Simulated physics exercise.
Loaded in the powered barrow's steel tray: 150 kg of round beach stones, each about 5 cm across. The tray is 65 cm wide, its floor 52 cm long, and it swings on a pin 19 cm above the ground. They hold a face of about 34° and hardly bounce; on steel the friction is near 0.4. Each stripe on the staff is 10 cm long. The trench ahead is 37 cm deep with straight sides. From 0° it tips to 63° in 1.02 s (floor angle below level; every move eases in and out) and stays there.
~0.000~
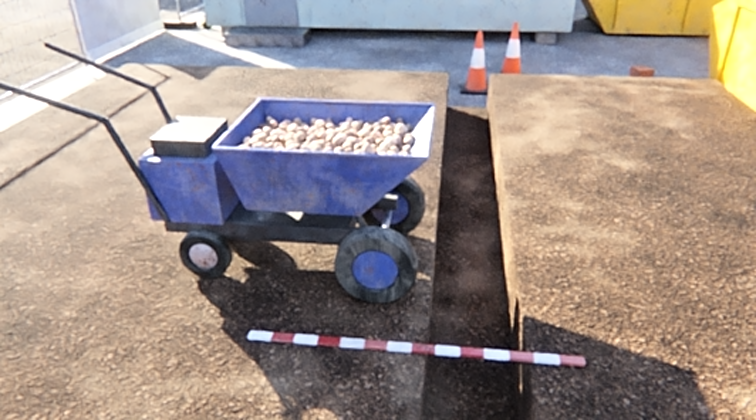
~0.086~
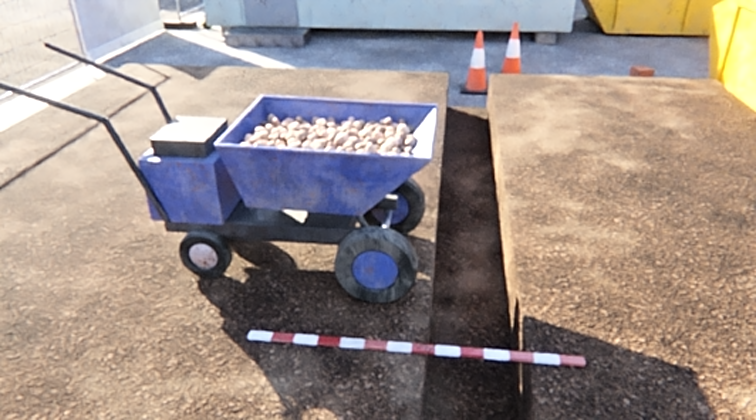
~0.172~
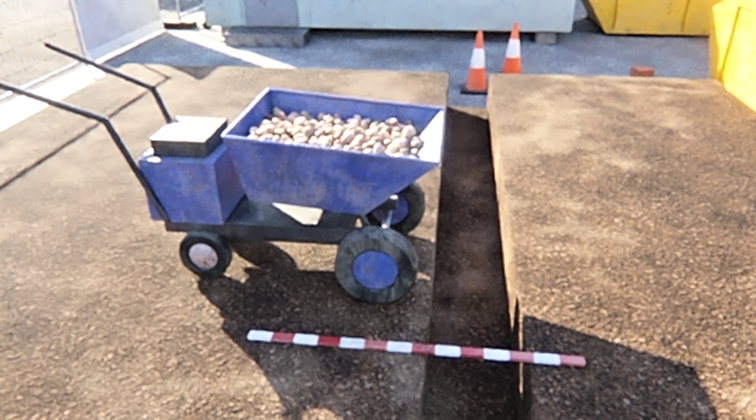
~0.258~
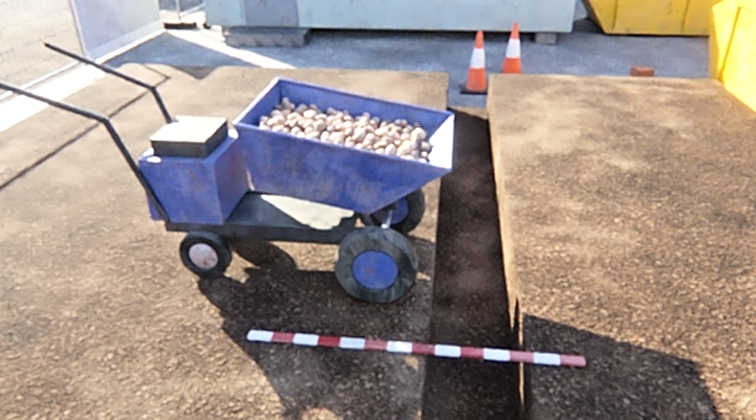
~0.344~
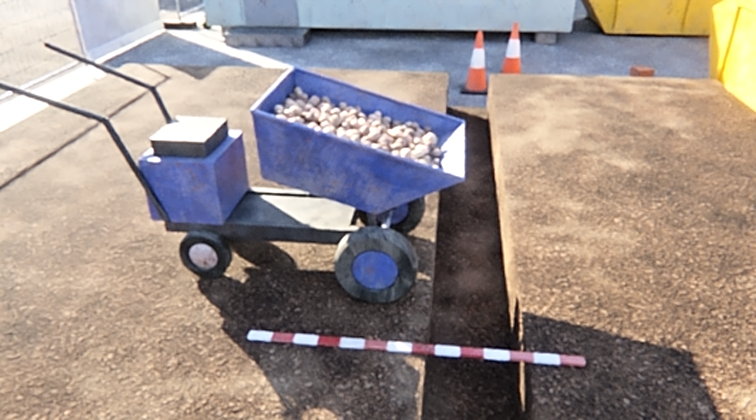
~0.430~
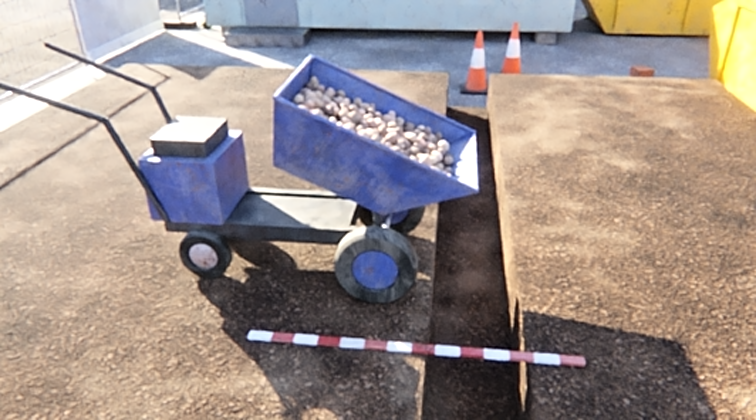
A blue powered barrow loaded with pale, rounded stones stood beside a trench, behind a red-and-white striped staff, while its tray tilted steadily down to the right and its wheels stayed still.
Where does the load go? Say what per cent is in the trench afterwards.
Some 25 per cent of it.
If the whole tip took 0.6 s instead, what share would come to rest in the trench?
In that case some 15 per cent.
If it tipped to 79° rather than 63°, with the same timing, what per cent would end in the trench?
In that case some 25 per cent.
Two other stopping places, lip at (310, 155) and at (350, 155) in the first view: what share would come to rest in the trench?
Near 100 per cent from the first place, 90 from the second.
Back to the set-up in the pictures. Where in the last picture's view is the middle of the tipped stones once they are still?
Near (563, 273).
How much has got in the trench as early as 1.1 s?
About 0 per cent by then.
After 0.8 s the floor is at 53°; 100 % in the tray; the foremost stones are at (500, 213).
After 1.1 s the floor is at 63°; 69 % in the tray, 2 % in the trench, 29 % past the trench; the foremost stones are at (591, 275).
After 1.5 s the floor is at 63°; 29 % in the tray, 3 % in the trench, 68 % past the trench; the foremost stones are at (722, 291).
After 3.4 s the floor is at 63°; 0 % in the tray, 25 % in the trench, 75 % past the trench; the foremost stones are past the picture's edge.
